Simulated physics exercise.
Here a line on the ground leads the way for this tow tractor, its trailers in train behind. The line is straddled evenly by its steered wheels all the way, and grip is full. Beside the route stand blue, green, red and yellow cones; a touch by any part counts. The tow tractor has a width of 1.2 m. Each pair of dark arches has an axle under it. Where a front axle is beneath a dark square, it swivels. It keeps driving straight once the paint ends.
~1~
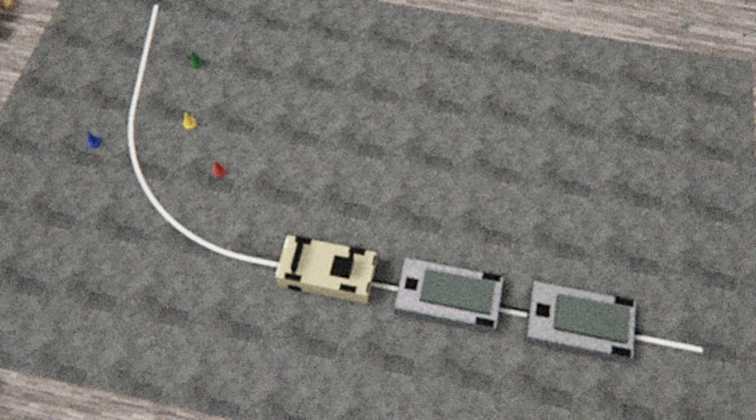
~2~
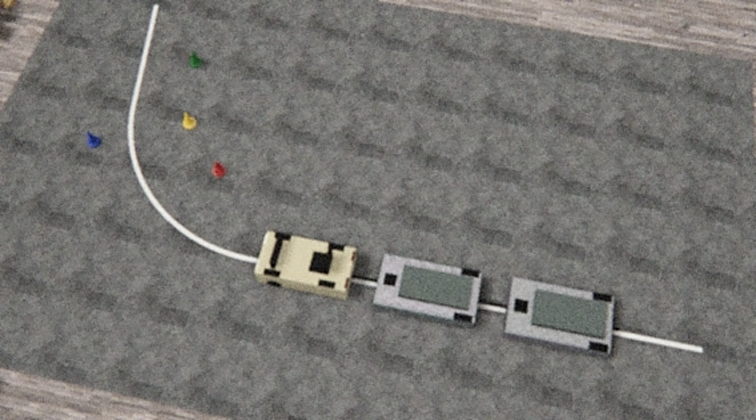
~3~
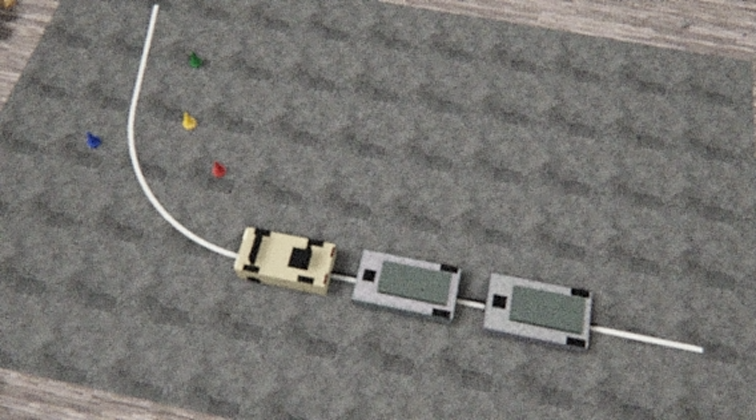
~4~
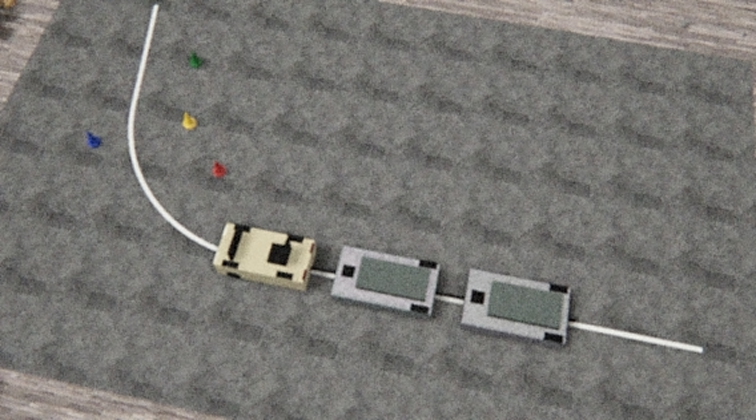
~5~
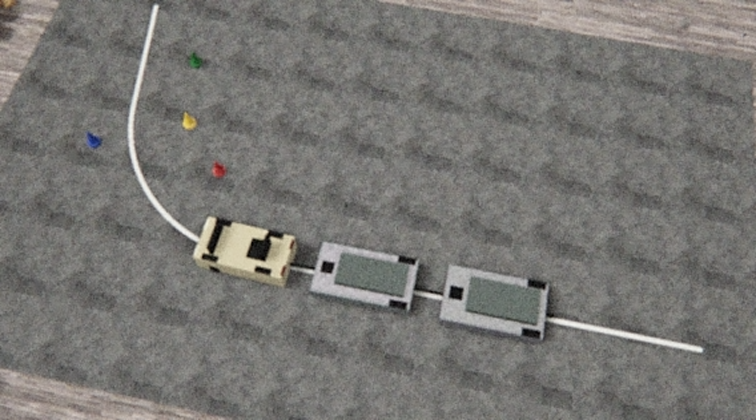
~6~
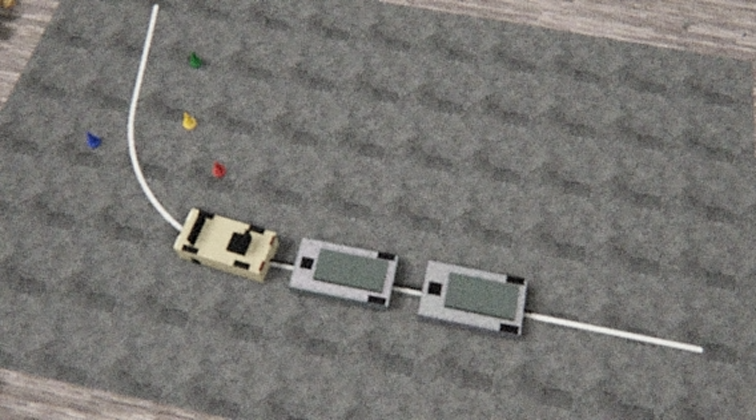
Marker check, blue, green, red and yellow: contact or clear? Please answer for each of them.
Blue clear, green clear, red clear, yellow contact.
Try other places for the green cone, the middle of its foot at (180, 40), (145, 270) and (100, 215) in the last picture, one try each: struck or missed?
One: Gets hit. Two: Stays safe. Three: Stays safe.
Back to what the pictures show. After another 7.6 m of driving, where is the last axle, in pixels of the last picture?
Near (253, 237).
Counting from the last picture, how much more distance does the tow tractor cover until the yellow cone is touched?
The touch comes after about 11.5 m of further driving.
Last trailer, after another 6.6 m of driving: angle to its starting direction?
Measured against where it started, the last trailer sits at some 10°.
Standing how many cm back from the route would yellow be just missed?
The figure for yellow is 10.
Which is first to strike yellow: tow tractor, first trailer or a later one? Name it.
Looking at yellow, the answer is a trailer after the first.
With 4.3 m more driven, the last axle is at (355, 272) of the last picture, on the line; blue has been passed with 15 cm to spare.
With 10.7 m more driven, the last axle is at (182, 178) of the last picture, 95 cm off the line; red has been passed with 10 cm to spare.
With 11.8 m more driven, the last axle is at (167, 151) of the last picture, 100 cm off the line; the second trailer has hit yellow.
With 15.5 m more driven, the last axle is at (150, 53) of the last picture, 40 cm off the line; green has been passed with 35 cm to spare.
With 17.8 m more driven, the last axle is out of the picture, 15 cm off the line; 1 of 4 struck in all.
